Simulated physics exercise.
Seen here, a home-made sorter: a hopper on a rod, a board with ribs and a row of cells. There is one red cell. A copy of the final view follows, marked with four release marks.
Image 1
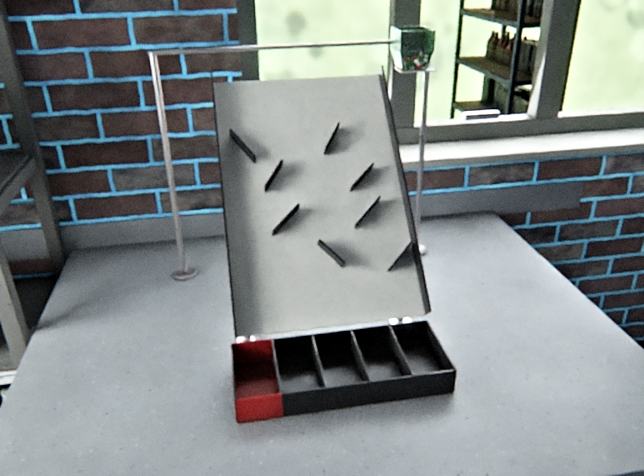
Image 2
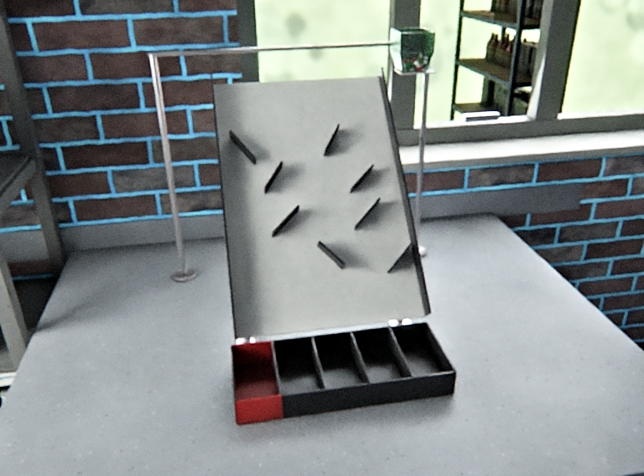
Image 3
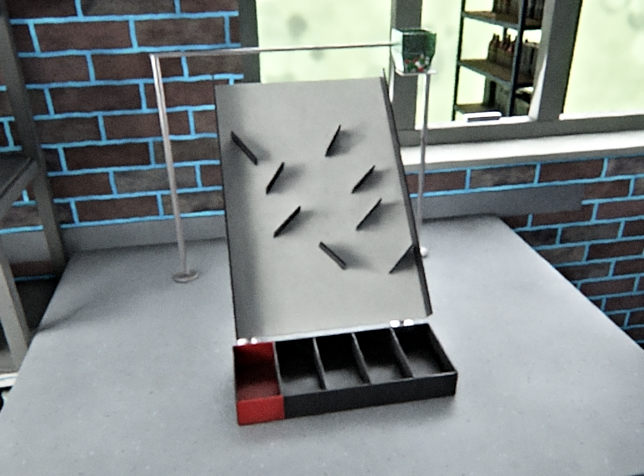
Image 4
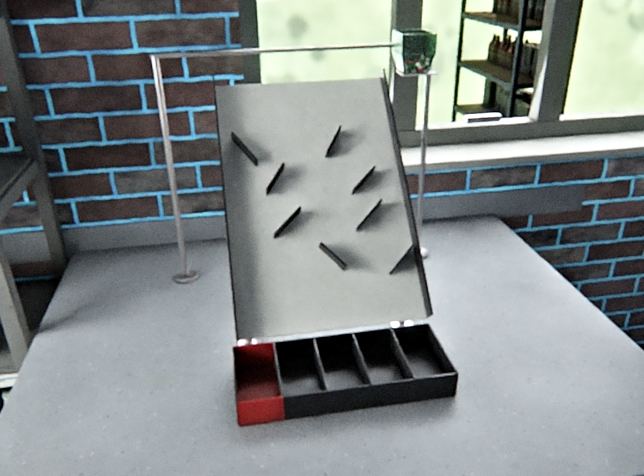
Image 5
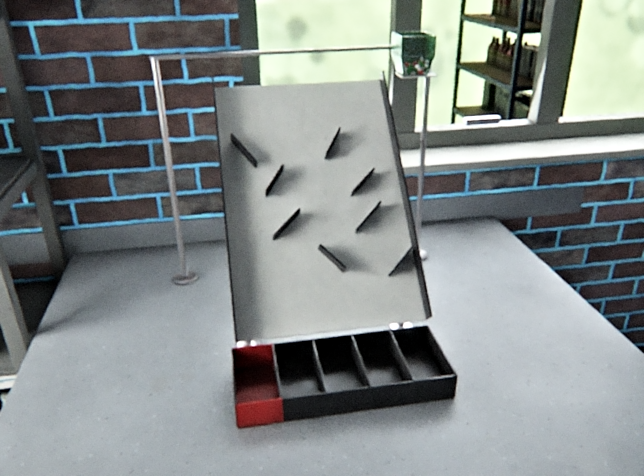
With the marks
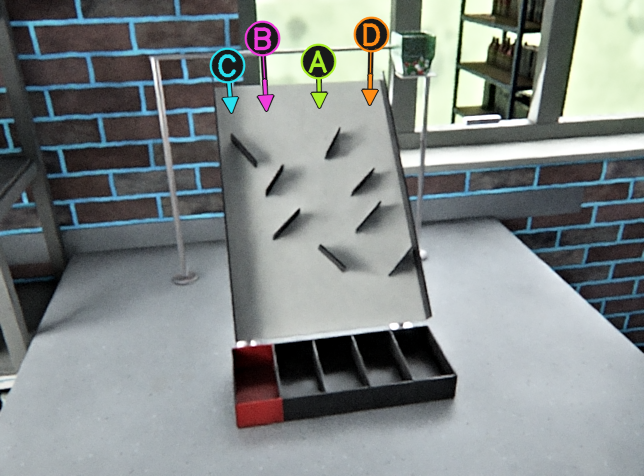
A tilted grey board with small dark ribs stood on a table above a row of cells, the leftmost one red, while a small hopper sat on a rod at upper right; nothing noticeably moved.
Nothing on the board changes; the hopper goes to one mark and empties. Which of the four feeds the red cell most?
Take C.
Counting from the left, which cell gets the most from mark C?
It is the first one.
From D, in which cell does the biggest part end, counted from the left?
The fourth from the left.
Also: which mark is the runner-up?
B it is.
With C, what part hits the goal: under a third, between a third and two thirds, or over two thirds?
Mark C gives over two thirds.
On the marked copy, mark A meets the board at (319, 102); mark B meets the board at (266, 105); mark C meets the board at (231, 107); mark D meets the board at (369, 99).
Choosing A, about a tenth in the red cell, the larger part in other cells, about a tenth outside the box.
Choosing B, roughly two thirds in the red cell, roughly a quarter in other cells, about a tenth outside the box.
Choosing C, the larger part in the red cell, about a tenth outside the box.
Choosing D, just a few in the red cell, almost all in other cells.
